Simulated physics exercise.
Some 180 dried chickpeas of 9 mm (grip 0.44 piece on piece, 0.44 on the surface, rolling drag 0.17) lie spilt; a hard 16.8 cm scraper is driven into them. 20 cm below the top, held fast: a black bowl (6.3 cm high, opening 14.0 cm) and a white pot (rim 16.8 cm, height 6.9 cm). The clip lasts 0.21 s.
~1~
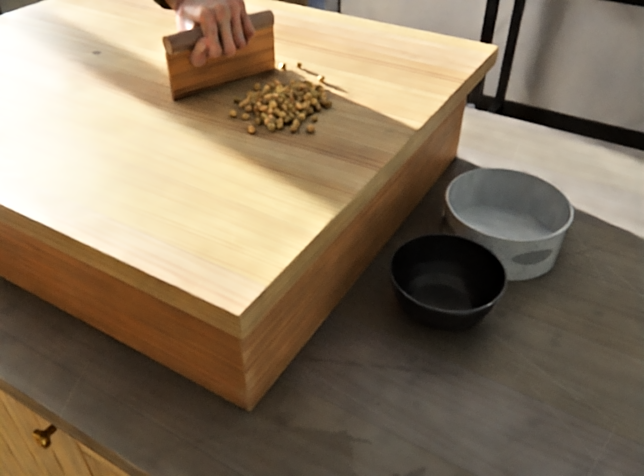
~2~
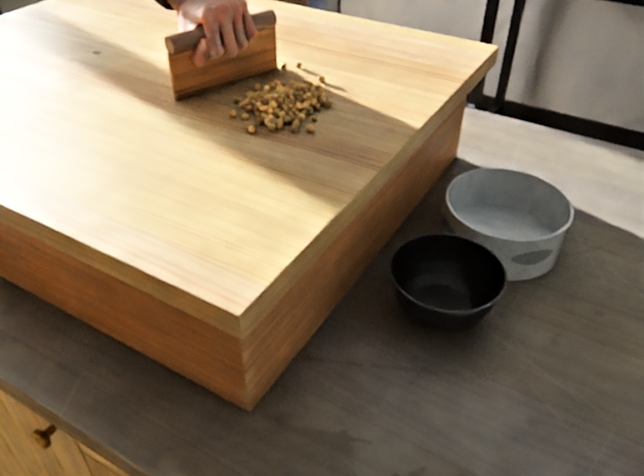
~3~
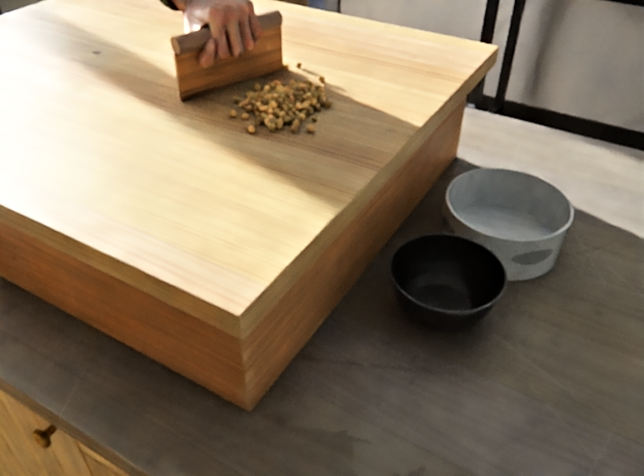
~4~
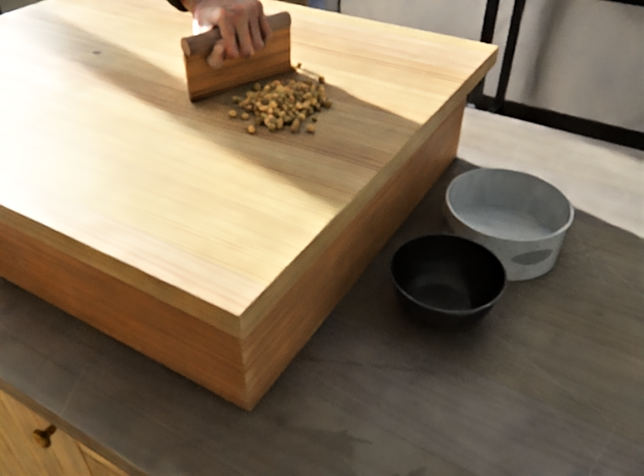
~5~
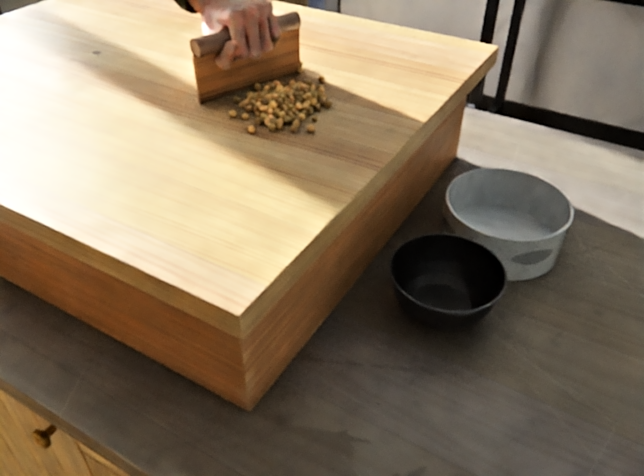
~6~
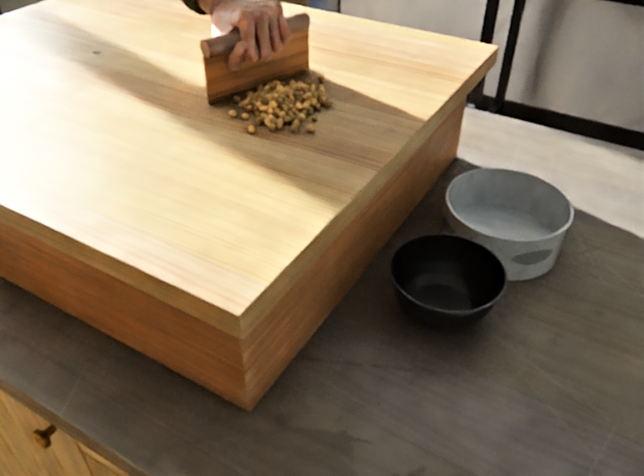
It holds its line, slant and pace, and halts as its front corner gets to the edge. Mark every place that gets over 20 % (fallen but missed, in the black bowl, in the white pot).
Missed: Below, black bowl: Below, white pot: Below.
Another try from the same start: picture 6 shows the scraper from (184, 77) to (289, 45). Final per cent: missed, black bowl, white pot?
Missed 30, black bowl 20, white pot 0.
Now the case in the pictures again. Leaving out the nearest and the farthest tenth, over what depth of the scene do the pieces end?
Roughly 14 cm.
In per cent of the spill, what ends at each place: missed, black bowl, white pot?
Missed 5, black bowl 0, white pot 5.
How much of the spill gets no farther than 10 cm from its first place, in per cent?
Some 50 per cent.
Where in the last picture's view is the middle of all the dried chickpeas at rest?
Near (355, 129).
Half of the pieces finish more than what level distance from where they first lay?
About 10 cm.
Then, 0.33 s after the last picture, scraper 15 cm from its start, spill 13 cm wide; still on top 100 %.
Then, 0.66 s after the last picture, scraper 26 cm from its start, spill 15 cm wide; still on top 100 %.
Then, 0.94 s after the last picture, scraper 27 cm from its start, spill 16 cm wide; white pot 5 %, off the edge, not caught 5 %, still on top 95 %.
In the end, black bowl 0 %, white pot 5 %, fallen but missed 5 %, still on top 95 %.
